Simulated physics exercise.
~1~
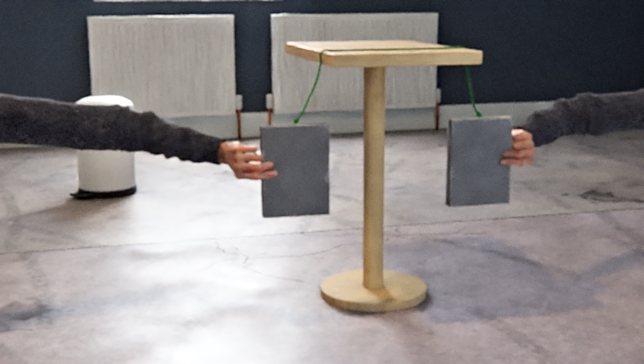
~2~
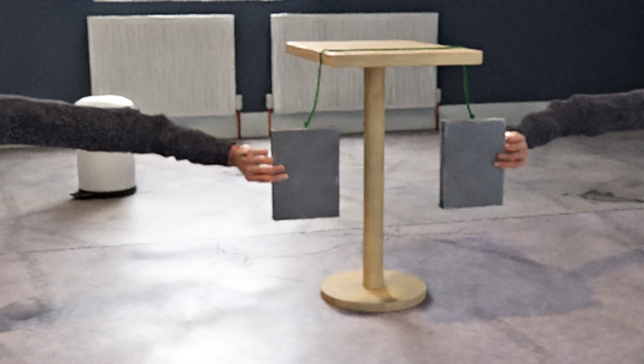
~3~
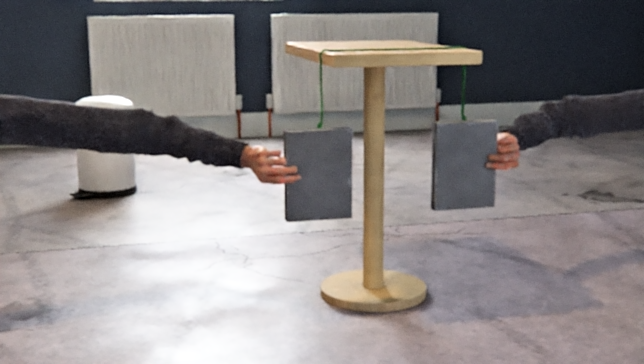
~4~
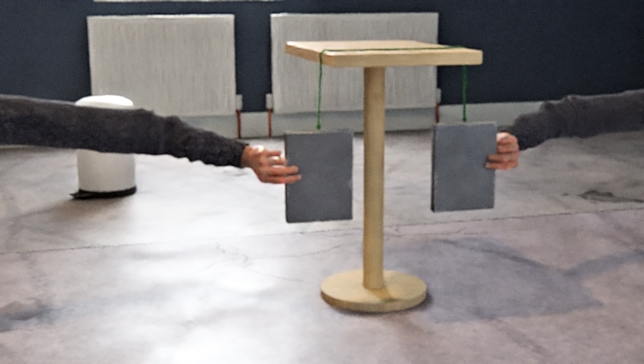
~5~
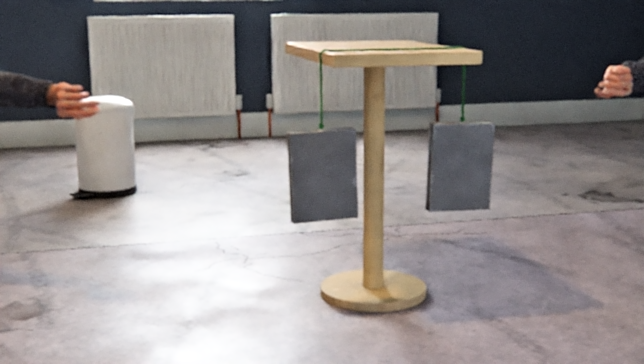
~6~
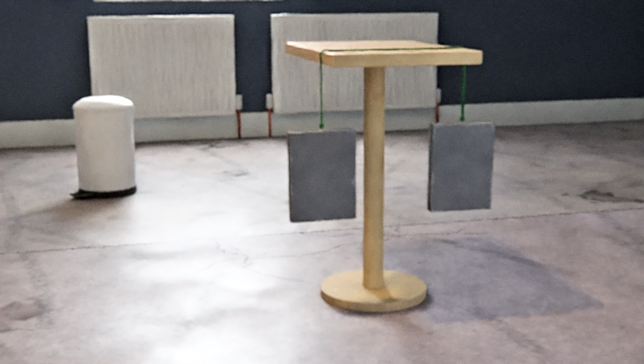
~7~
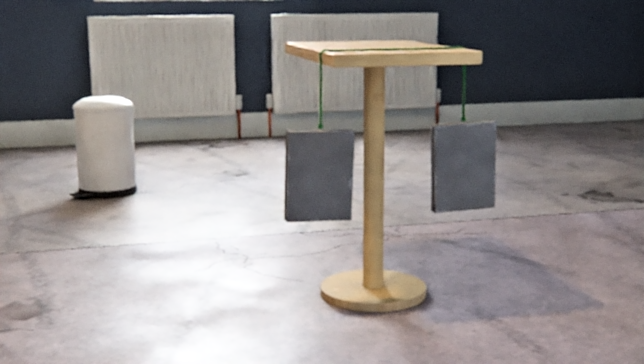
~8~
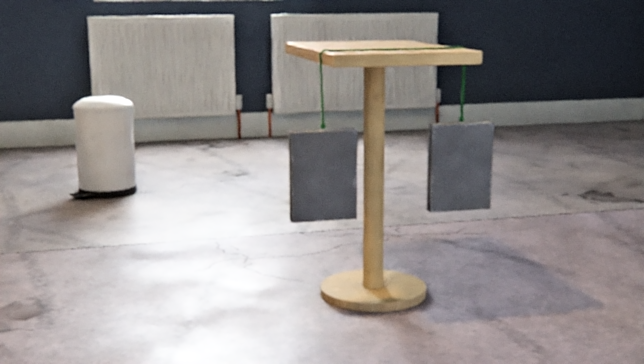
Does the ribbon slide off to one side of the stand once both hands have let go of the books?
No, the ribbon stays in place over the top, and both books remain hanging at the same heights as when they were released.
